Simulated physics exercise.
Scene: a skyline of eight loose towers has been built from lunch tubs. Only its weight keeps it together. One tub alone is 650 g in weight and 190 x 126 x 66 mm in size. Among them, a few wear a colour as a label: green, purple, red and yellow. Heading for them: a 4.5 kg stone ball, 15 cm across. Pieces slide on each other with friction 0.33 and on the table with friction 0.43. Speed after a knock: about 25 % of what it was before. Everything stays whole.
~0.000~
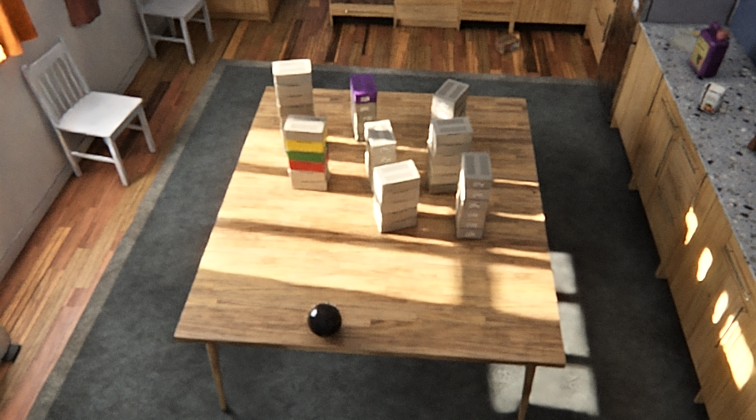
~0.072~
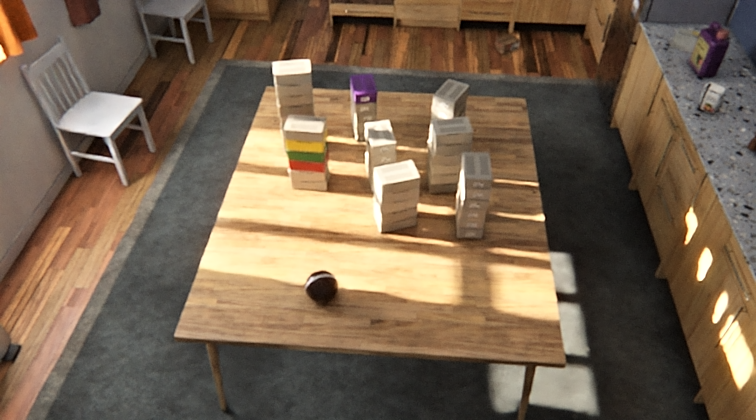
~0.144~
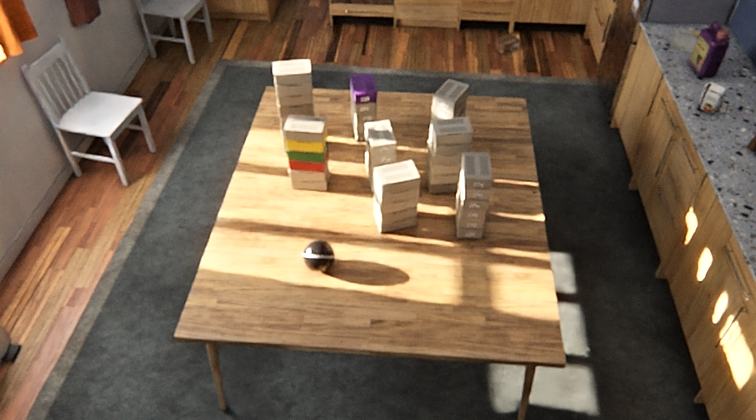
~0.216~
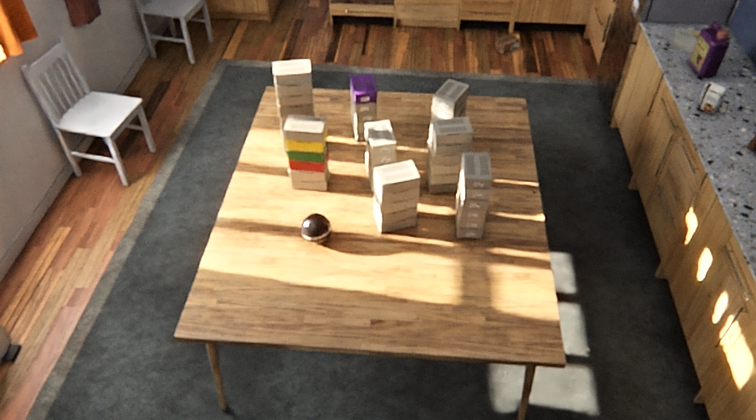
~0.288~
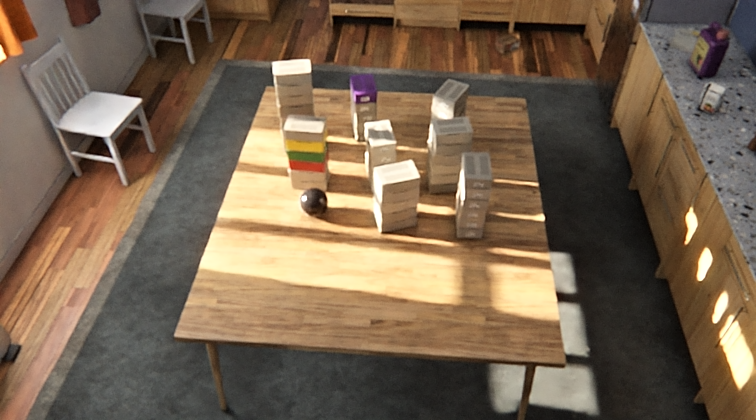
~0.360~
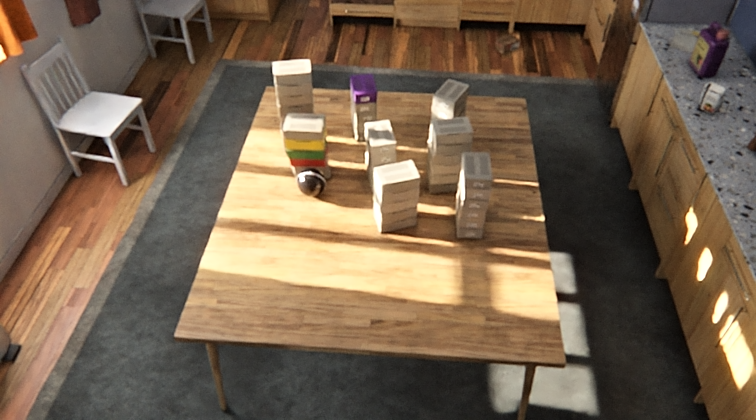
On a wooden table, a dark ball rolls toward stacked tubs and knocks the colourful stack.
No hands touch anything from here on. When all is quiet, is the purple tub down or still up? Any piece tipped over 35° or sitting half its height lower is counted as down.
In the end the purple tub holds its level.
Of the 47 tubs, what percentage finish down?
Somewhere near 5 in a hundred.
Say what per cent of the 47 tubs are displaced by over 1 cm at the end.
Shifted share: 30 %.
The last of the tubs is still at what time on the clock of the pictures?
About 1.0 s.
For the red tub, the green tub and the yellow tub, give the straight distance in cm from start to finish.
Red 30, green 18, yellow 24.
After 0.42 s, ball still moving; none of the 47 tubs down, 7 disturbed; purple tub unmoved; yellow tub 19° from how it stood.
After 0.50 s, ball still moving; 3 of the 47 tubs down; purple tub unmoved; yellow tub 36° from how it stood, 45 mm lower.
After 0.60 s, ball still moving; 3 of the 47 tubs down; purple tub unmoved; green tub 56° from how it stood, 10 cm lower.
After 0.74 s, ball still moving; 3 of the 47 tubs down; purple tub unmoved; green tub on its side.
In the end (1.3 s), ball rolling away; 3 of the 47 tubs down; purple tub unmoved; yellow tub on its side; green tub on its side. From the last view, middles, purple tub near (364, 89), yellow tub near (311, 180).
